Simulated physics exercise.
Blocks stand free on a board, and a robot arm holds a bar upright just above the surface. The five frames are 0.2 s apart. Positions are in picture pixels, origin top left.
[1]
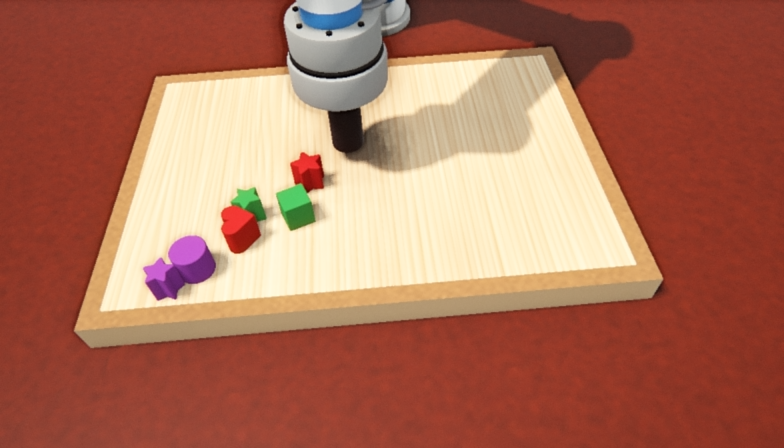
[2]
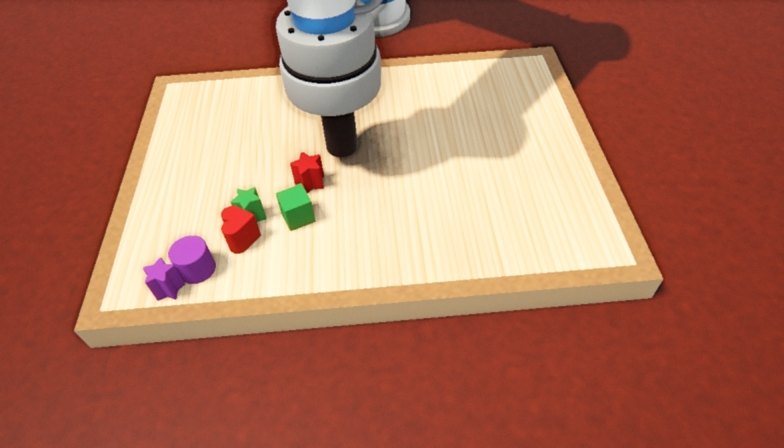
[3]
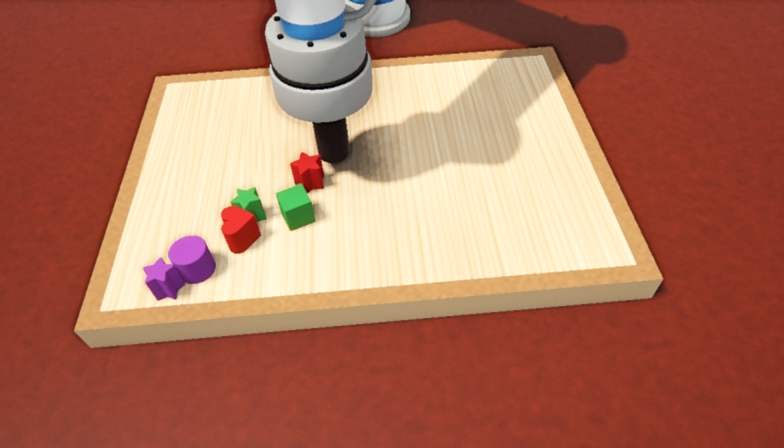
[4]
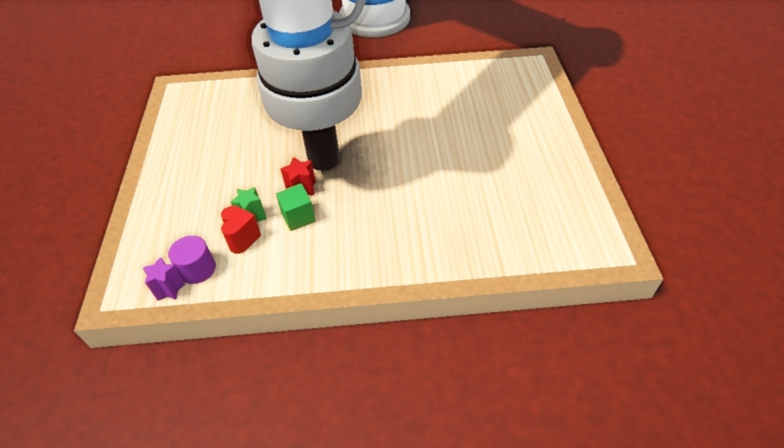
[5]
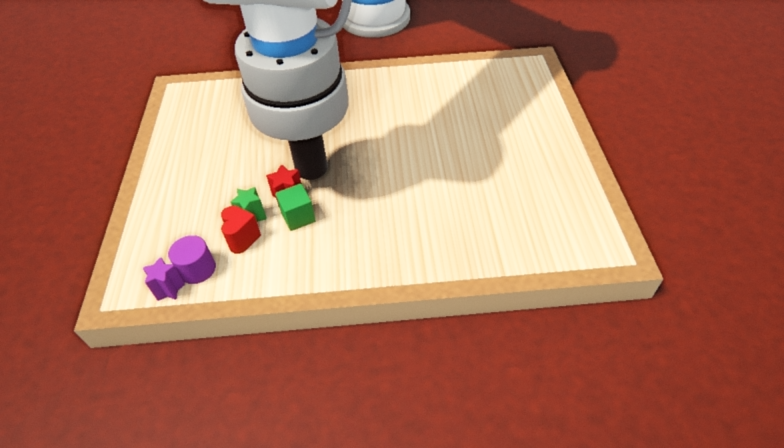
On a wooden board, a robot arm's bar nudges the red star down and left.
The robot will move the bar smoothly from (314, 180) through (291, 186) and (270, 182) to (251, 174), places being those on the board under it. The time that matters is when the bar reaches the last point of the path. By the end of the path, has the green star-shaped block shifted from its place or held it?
That block is shifted.
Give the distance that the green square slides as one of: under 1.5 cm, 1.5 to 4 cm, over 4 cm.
Distance: Less than 1.5 cm.
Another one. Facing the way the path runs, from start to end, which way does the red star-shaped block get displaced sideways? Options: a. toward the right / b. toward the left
That would be b.
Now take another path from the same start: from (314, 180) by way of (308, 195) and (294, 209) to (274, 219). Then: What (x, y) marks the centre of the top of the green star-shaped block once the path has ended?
The answer is (218, 199).
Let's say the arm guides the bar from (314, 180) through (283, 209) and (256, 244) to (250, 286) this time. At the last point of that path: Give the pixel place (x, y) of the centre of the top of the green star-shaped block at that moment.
I predict (210, 203).
What follows on the original path. Halfway along, bar at (277, 175); red heart at (230, 222); green star-shaped block at (234, 201), turned 20° anticlockwise; red star-shaped block at (249, 184), turned 20° anticlockwise.
At the end, bar at (248, 164); red heart at (229, 223); green star-shaped block at (232, 202), turned 25° anticlockwise; red star-shaped block at (243, 182), turned 50° anticlockwise; green square still.
